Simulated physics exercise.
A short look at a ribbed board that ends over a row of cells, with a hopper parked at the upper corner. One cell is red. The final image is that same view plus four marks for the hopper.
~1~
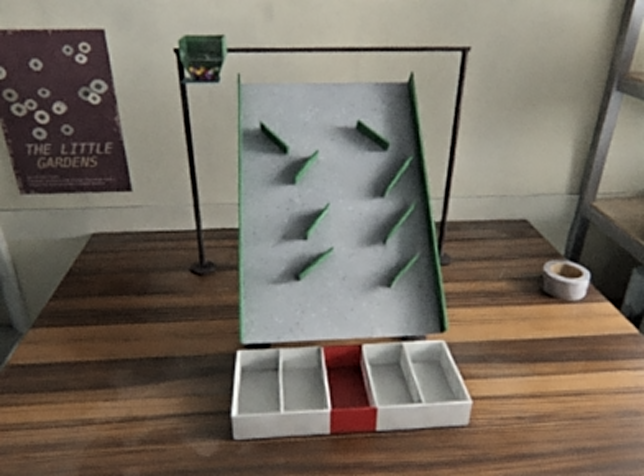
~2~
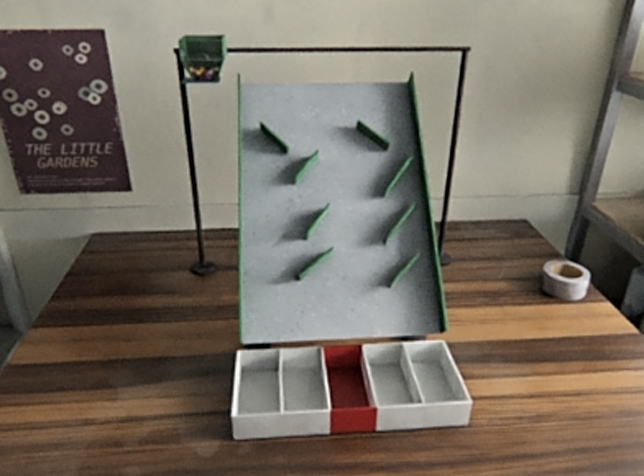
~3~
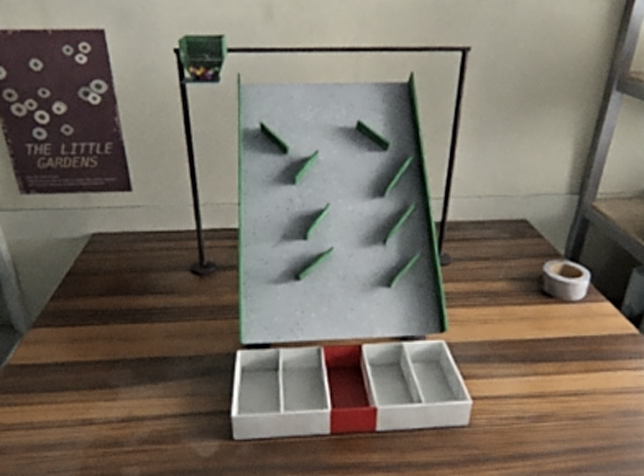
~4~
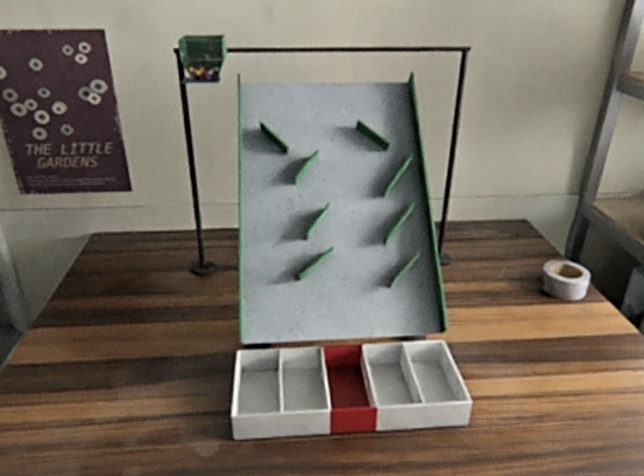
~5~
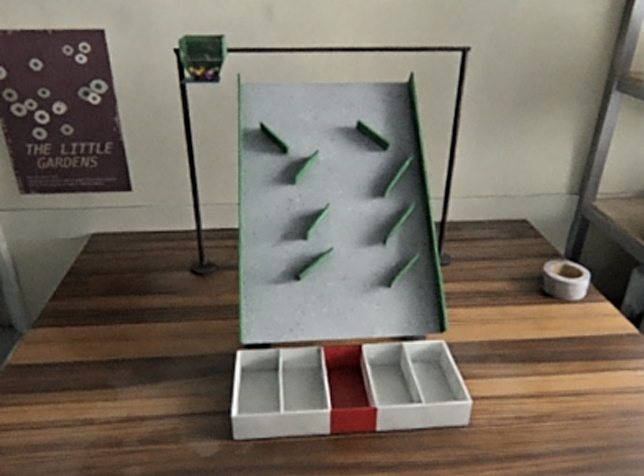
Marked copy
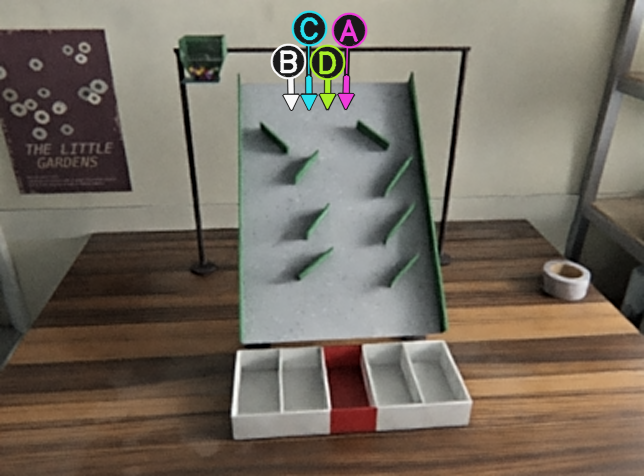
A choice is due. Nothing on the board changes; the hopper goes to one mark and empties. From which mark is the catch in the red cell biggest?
The best mark is A.
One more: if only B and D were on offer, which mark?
D it is.
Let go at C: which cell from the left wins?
The first from the left.
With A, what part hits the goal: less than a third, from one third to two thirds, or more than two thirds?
From one third to two thirds.
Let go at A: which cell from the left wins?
It is the third one.
On the marked copy, mark A meets the board at (345, 103); mark B meets the board at (291, 104); mark C meets the board at (308, 104); mark D meets the board at (327, 103).
With A, about half in the red cell, about a third in other cells, about a quarter outside the box.
With B, a stray few in the red cell, most in other cells, a small part outside the box.
With C, a small part in the red cell, about two thirds in other cells, about a quarter outside the box.
With D, a small part in the red cell, about two thirds in other cells, about a quarter outside the box.
